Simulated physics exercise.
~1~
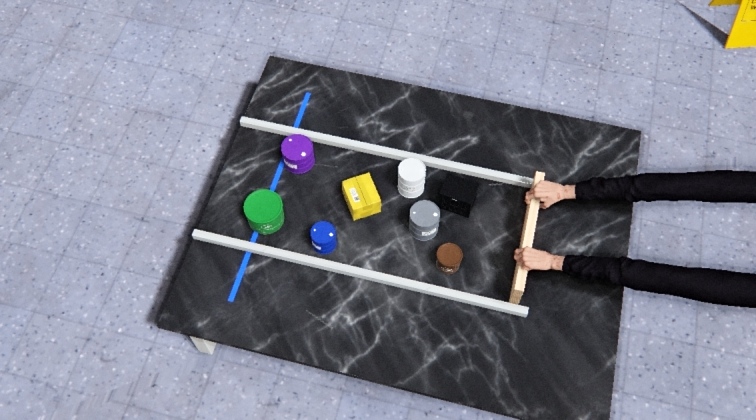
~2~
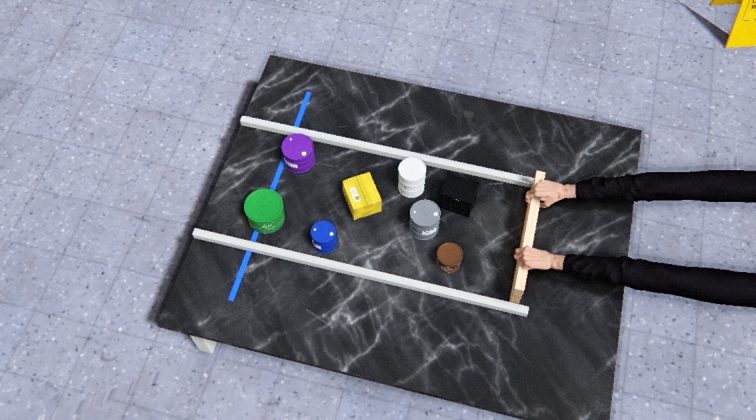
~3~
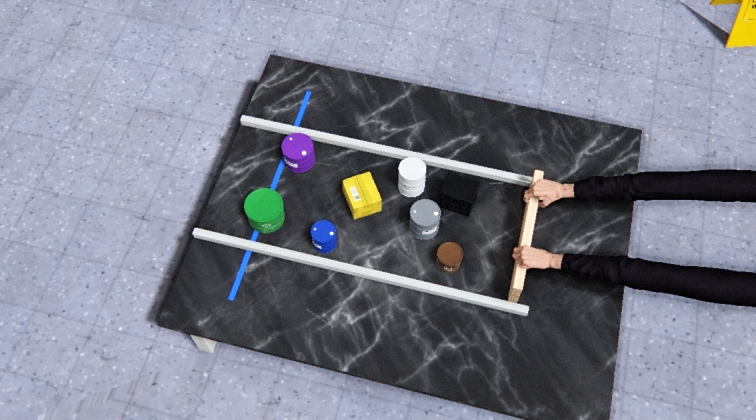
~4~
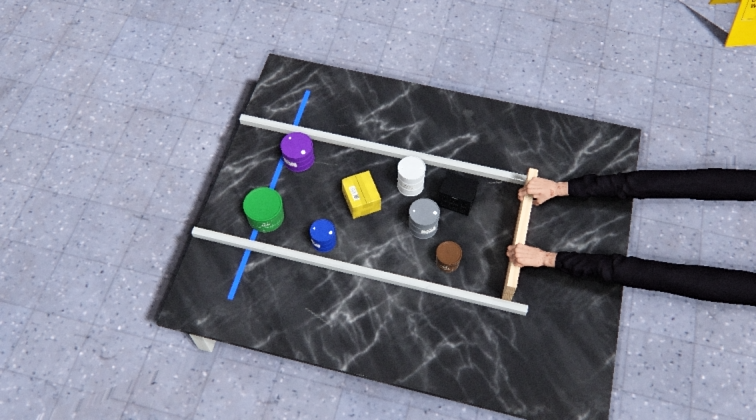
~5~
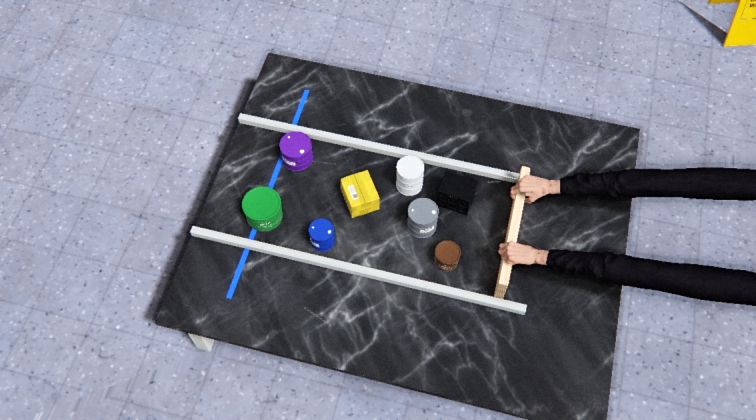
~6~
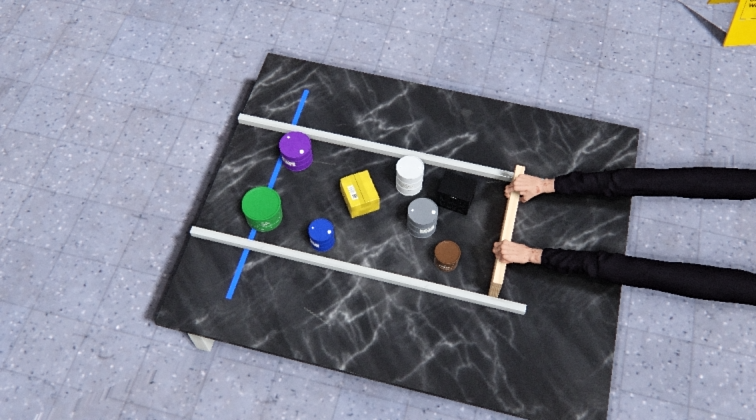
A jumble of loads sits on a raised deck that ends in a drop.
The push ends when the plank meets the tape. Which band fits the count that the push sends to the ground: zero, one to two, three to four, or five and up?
The band is one to two.
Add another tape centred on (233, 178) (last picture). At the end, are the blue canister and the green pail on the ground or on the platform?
The blue canister remains in place; as for the green pail, it does not stay.
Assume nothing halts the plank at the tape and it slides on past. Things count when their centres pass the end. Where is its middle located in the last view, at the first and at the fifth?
(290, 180), then (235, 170).
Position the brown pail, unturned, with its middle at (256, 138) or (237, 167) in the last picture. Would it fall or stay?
Well, in both cases in turn, the brown pail does not stay and then does not stay.
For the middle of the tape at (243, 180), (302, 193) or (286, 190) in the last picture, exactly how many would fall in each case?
In that order 4, 0 and 1.
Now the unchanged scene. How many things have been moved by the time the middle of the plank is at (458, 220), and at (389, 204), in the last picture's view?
Moved so far: 2, then 5.
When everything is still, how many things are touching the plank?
Number in contact with it: 4.
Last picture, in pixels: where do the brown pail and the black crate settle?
The brown pail comes to rest at (249, 204), and the black crate comes to rest at (263, 152).
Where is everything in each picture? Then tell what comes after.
Green pail (265, 212); purple canister (298, 154); blue canister (324, 238); plank (527, 237); tape (272, 189), in the first frame.
Purple canister (298, 153); grey canister (425, 220), in the second frame.
Blue canister (324, 237); brown pail (449, 258), in the third frame.
Green pail (264, 210); white canister (411, 176), in the fourth frame.
Purple canister (297, 151); plank (512, 232), in the fifth frame.
Green pail (263, 210); purple canister (296, 151); blue canister (322, 235); plank (507, 231); tape (271, 186), in the sixth frame.
Soon after, none off yet; green pail at rest near (263, 210); purple canister at rest near (296, 151); blue canister at rest near (322, 235).
Then, none off yet; green pail at rest near (263, 210); purple canister moved a little near (287, 149); blue canister moved about its own width near (301, 234).
At rest, the number that fall off is one or two; fallen, purple canister.
